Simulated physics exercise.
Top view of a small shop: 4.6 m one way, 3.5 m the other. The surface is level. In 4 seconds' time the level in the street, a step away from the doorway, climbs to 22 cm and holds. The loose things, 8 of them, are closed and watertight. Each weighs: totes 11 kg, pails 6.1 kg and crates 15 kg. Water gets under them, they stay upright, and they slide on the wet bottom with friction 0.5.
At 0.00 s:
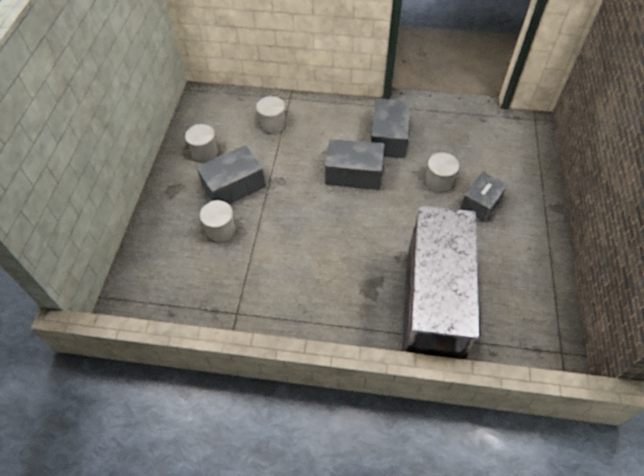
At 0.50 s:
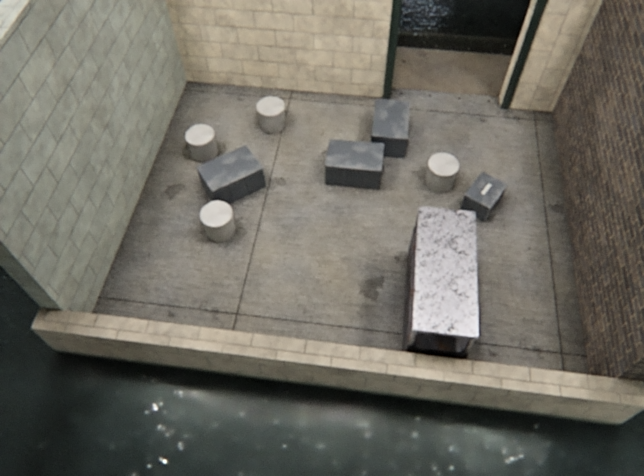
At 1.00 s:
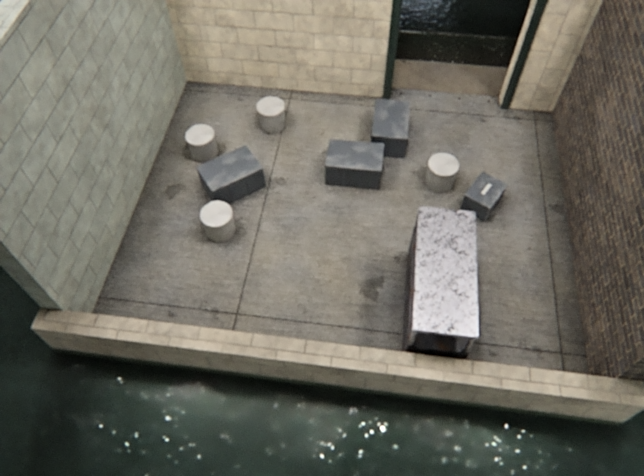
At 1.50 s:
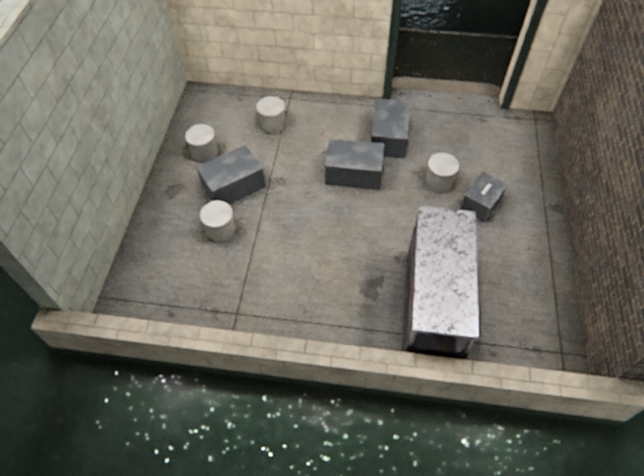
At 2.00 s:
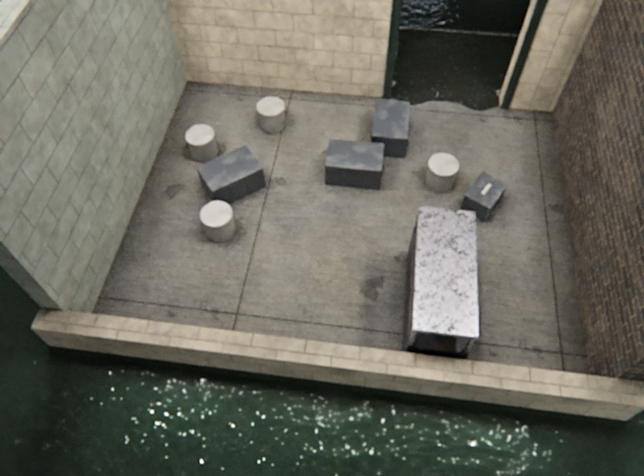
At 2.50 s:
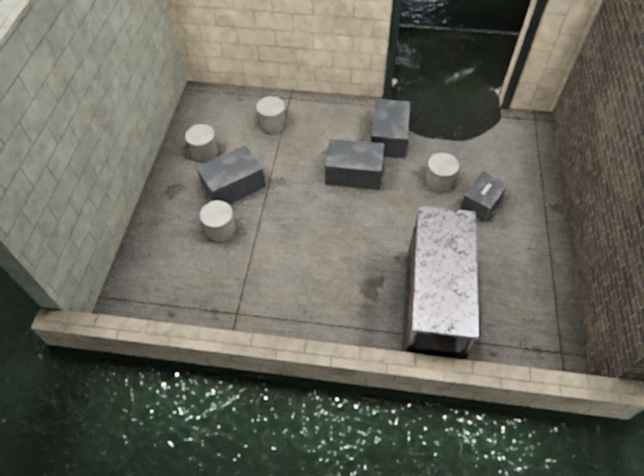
Dark green water rising outside a small walled room, then spreading through the doorway onto the floor as blocks and cylinders stay still.
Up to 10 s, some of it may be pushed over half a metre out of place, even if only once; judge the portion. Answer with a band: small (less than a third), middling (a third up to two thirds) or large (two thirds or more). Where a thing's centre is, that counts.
Middling.
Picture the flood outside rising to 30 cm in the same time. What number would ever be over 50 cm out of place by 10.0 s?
7.
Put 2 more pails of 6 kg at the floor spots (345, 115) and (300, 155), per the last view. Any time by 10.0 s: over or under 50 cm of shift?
Order as asked: Not as far and not as far.
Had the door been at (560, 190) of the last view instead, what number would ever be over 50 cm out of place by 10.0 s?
That would give 8.
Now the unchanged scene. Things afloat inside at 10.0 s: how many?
Count: 2.
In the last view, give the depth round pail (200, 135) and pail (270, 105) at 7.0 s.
I'd put it at 0 cm and 0 cm respectively.
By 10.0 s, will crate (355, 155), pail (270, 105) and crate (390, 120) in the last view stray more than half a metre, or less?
Taking them in that order, the first is beyond the limit, the second within the limit and the third beyond the limit.
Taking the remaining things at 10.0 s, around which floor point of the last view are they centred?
Around (264, 202).
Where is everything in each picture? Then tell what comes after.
In the first frame, a tote at (486, 189) rests on the ground; a pail at (444, 164), on the bottom; water covers 0.0 m2; 0 of 8 have shifted.
In the second frame, a tote at (486, 189), on the bottom; a pail at (444, 164), on the bottom; 0.0 m2 under water; 0 of 8 have shifted.
In the third frame, a tote at (486, 189), on the bottom; a pail at (444, 164) rests on the ground; 0.0 m2 under water; 0 of 8 have shifted.
In the fourth frame, a tote at (486, 189) rests on the ground; a pail at (444, 164), on the bottom; 0.0 m2 under water; 0 of 8 have shifted.
In the fifth frame, a tote at (486, 189) rests on the ground; a pail at (444, 164) rests on the ground; 0.0 m2 under water; 0 of 8 have shifted.
In the sixth frame, a tote at (486, 189), on the bottom; a pail at (444, 164), on the bottom; 0.6 m2 under water; 0 of 8 have shifted.
After 3.5 s 0 of 8 are over 50 cm from their spots; 0 afloat.
After 4.5 s 1 of 8 are over 50 cm from their spots; 0 afloat.
After 7.0 s 4 of 8 are over 50 cm from their spots; 1 afloat.
After 10.0 s 4 of 8 are over 50 cm from their spots, and 4 have been at some point; 2 afloat.
